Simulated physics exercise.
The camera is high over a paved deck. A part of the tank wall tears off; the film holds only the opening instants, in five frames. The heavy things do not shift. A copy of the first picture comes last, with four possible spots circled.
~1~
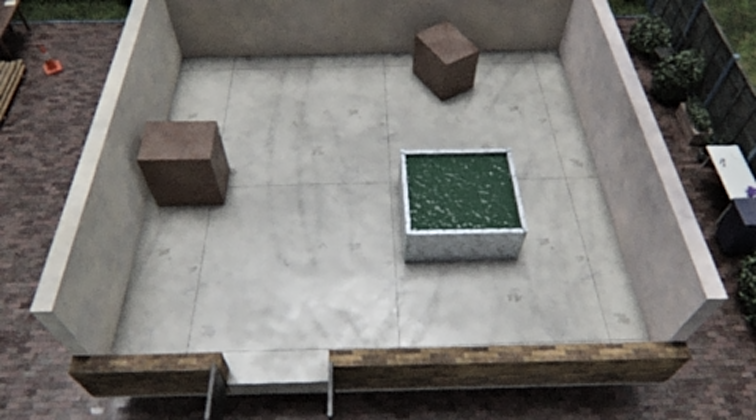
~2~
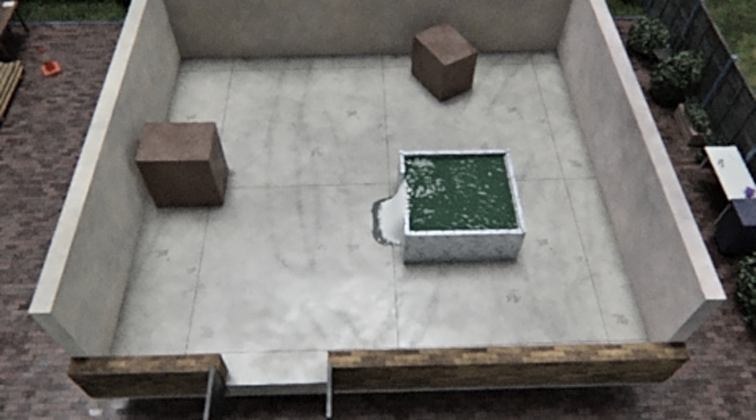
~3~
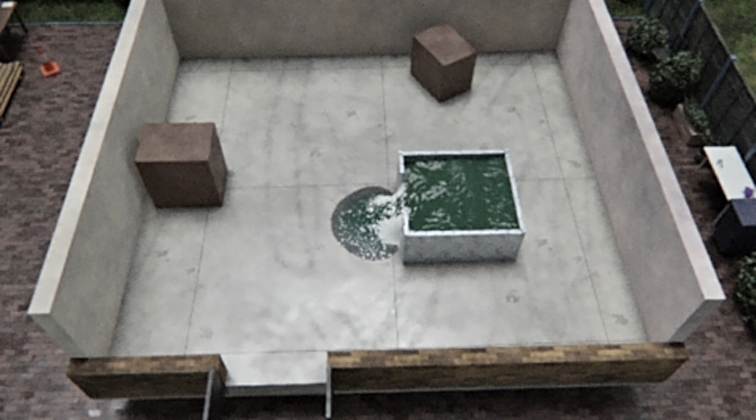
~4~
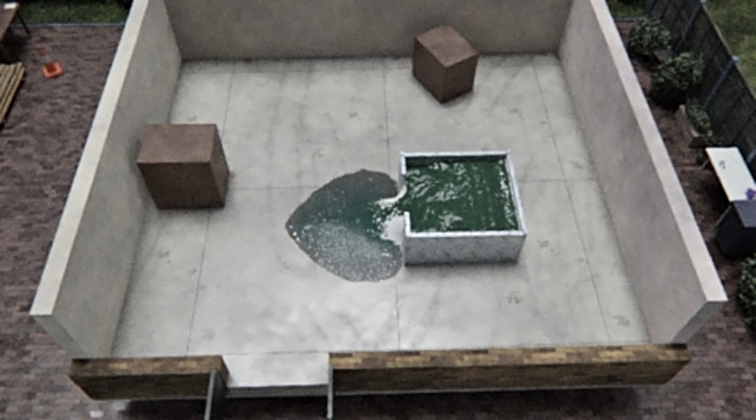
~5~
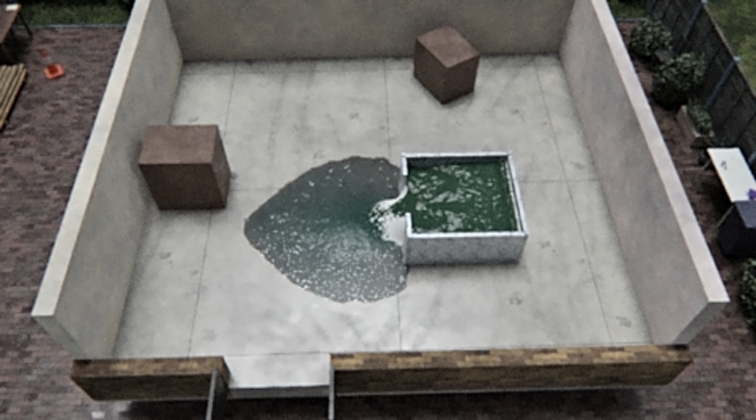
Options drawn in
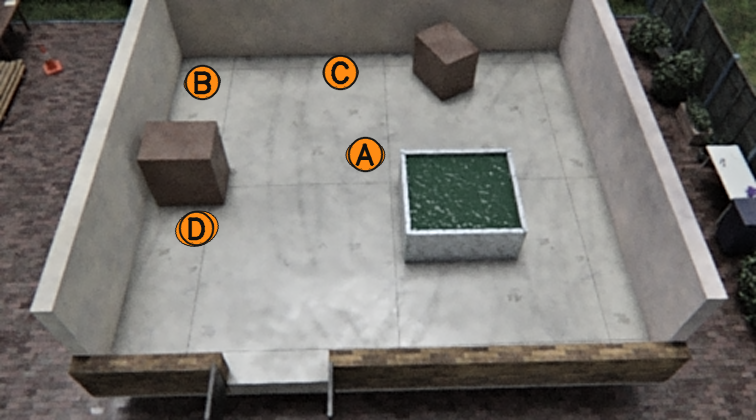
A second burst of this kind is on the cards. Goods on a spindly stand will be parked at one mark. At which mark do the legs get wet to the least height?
A beats the others.
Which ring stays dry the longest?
It is C.
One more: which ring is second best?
That would be C.
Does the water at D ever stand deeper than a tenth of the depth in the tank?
Yes, clearly.
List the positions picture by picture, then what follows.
The first frame shows tank full, its middle at (461, 193); open gate at (277, 355).
In the second frame, 1 % of the ground under water, visible out to (379, 235).
In the third frame, 3 % of the ground under water, visible out to (337, 227).
In the fourth frame, 6 % of the ground under water, visible out to (294, 229).
In the fifth frame, 11 % of the ground under water, visible out to (250, 232).
In orange, A at (365, 154); B at (202, 82); C at (340, 72); D at (196, 228).
For ring A, the water peaks at about 4 % of the depth that stood in the tank.
For ring B, the water peaks at about 24 % of the depth that stood in the tank.
For ring C, the water peaks at about 10 % of the depth that stood in the tank.
For ring D, the water peaks at about 22 % of the depth that stood in the tank.
